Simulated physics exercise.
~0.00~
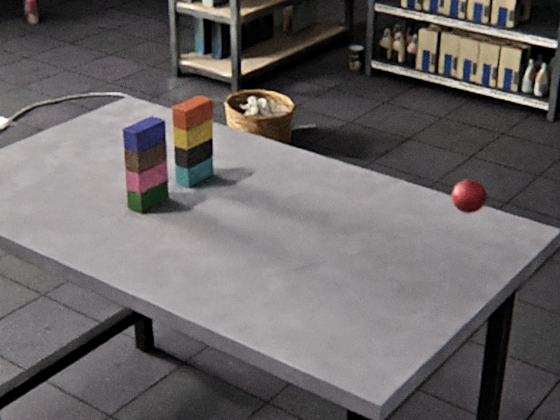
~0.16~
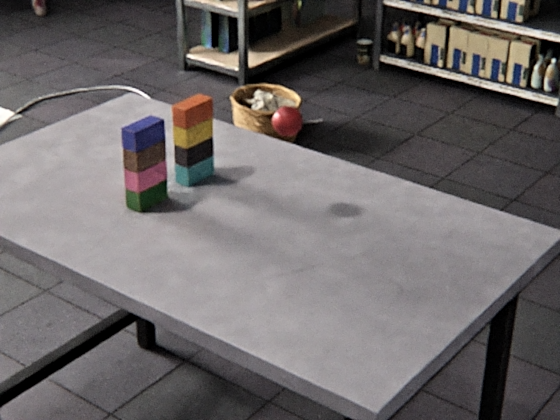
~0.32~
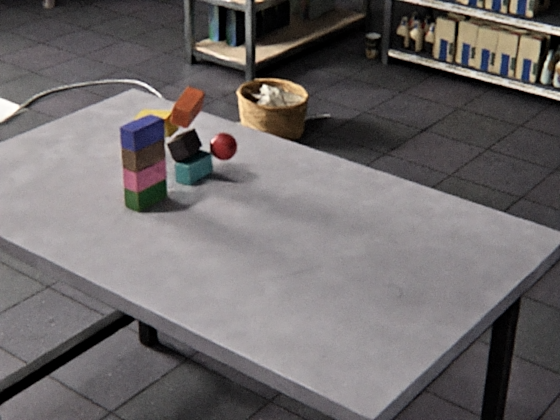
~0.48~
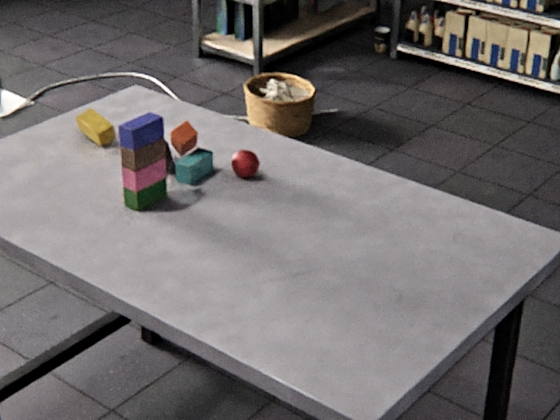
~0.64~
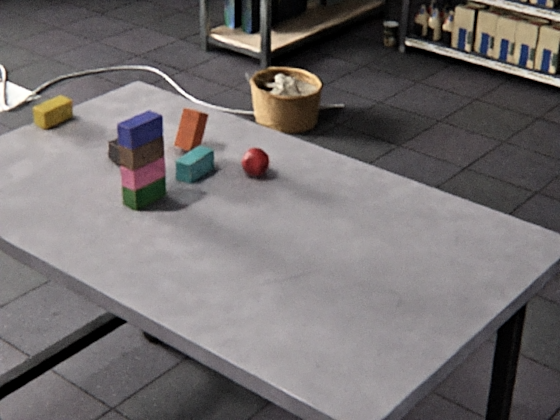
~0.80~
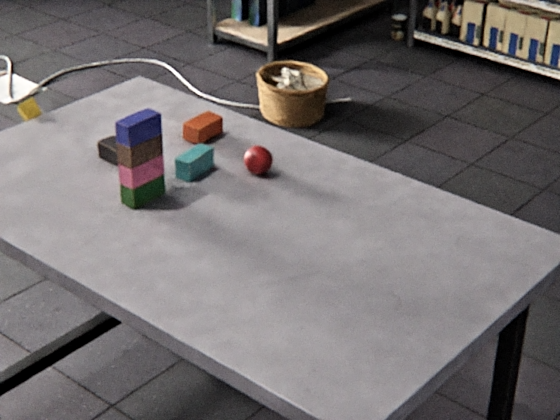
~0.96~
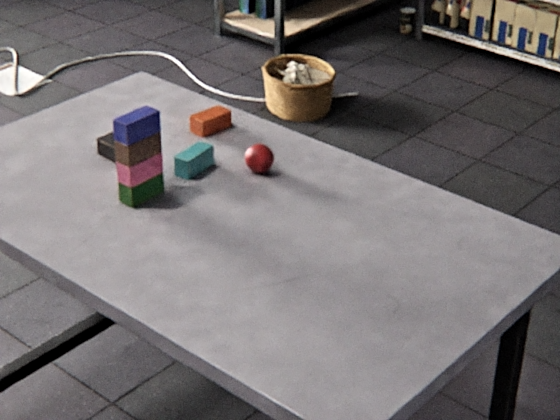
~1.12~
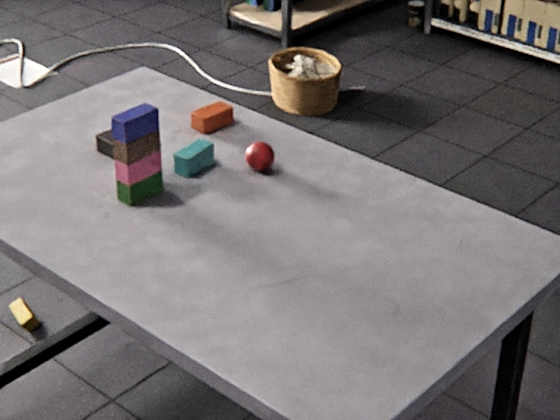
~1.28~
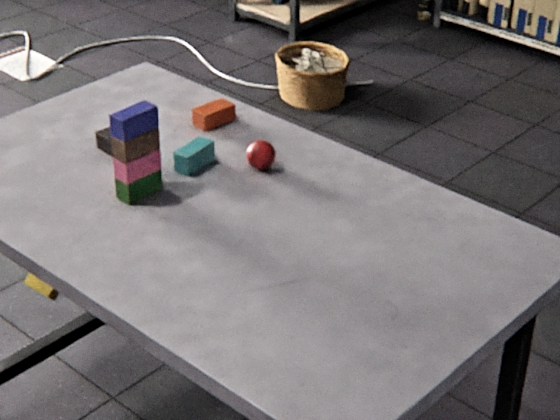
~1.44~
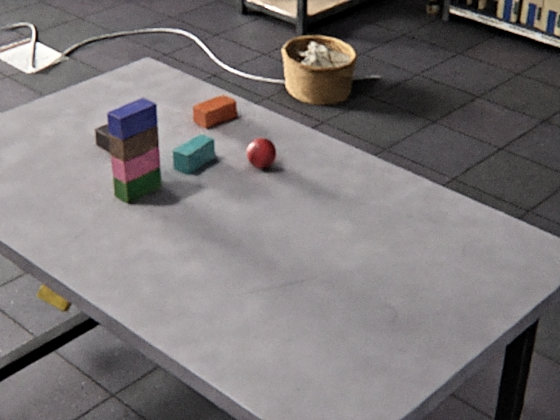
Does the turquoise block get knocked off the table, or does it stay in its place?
The turquoise block stays in its place on the table, while the blocks that were stacked on it are knocked away.
